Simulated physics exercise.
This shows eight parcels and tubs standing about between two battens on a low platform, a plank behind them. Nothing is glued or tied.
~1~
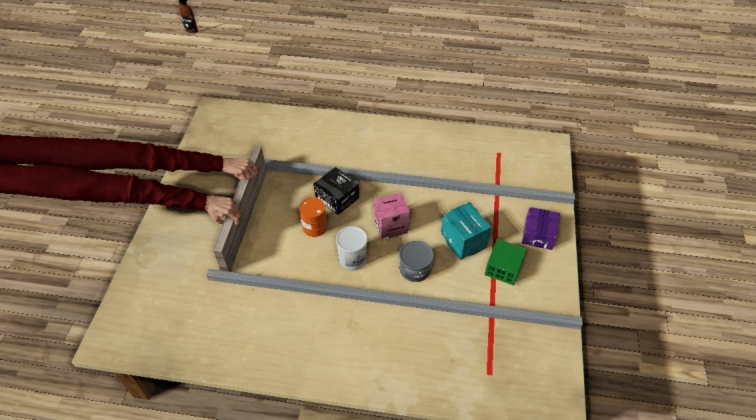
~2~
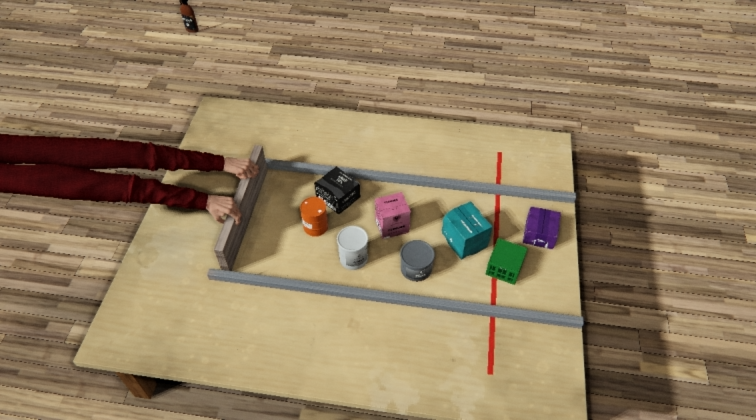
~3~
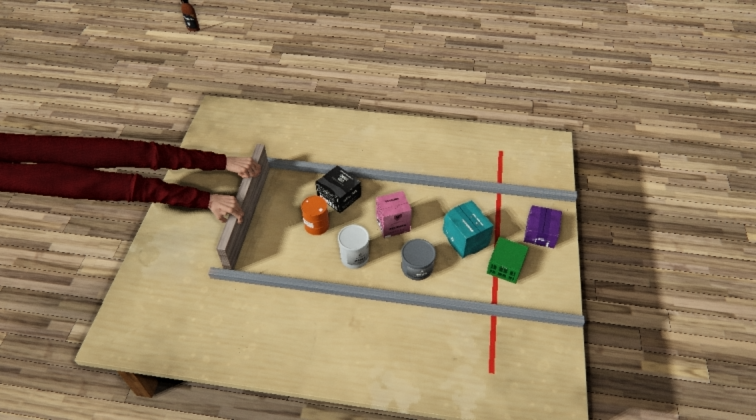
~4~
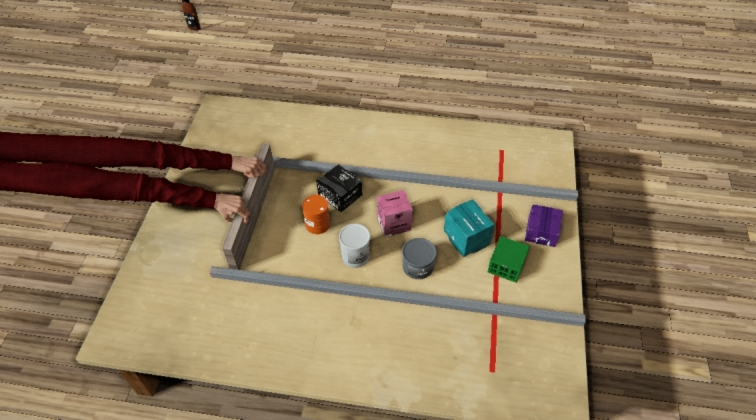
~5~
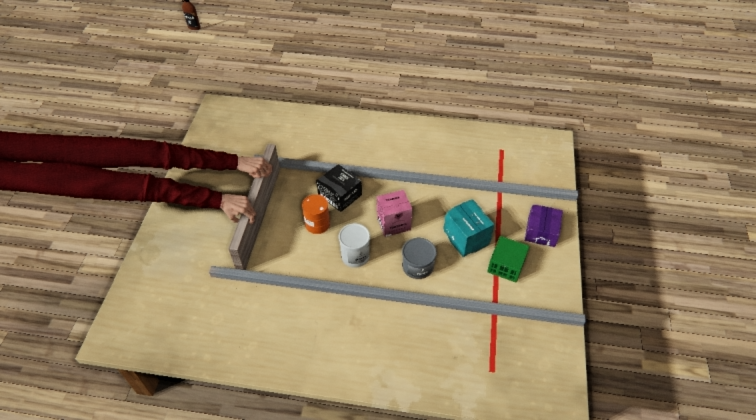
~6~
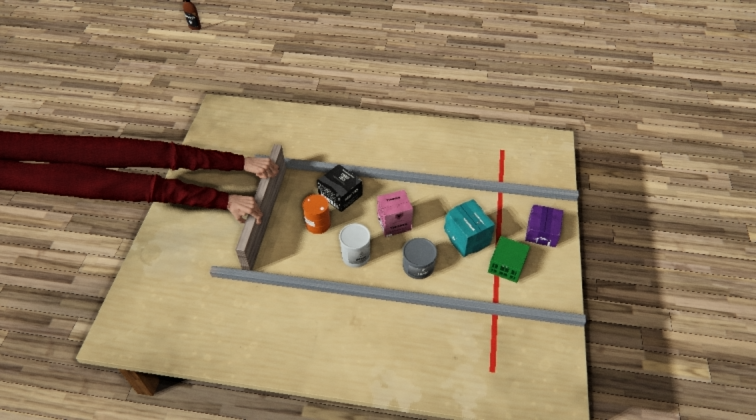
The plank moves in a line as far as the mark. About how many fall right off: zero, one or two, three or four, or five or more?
The number that fall off is zero.
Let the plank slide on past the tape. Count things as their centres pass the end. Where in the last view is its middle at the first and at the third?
About (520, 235), then (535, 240).
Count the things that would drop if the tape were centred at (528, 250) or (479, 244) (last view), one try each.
The counts: 2 and 0.
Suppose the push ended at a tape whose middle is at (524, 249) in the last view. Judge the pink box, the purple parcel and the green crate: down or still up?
The pink box remains up, the purple parcel falls, the green crate is lost.
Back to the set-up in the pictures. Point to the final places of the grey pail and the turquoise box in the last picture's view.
The grey pail at (539, 292), the turquoise box at (549, 244).
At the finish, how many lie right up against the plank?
In contact: 4.
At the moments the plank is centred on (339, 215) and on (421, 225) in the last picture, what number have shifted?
By then 2, and 6.
Early on, none off yet; purple parcel at rest near (544, 226); green crate at rest near (509, 259); turquoise box at rest near (469, 228).
A while later, none off yet; purple parcel at rest near (544, 226); green crate travelled a little near (527, 265); turquoise box travelled about its own width near (506, 236).
Finally, the number that fall off is zero.
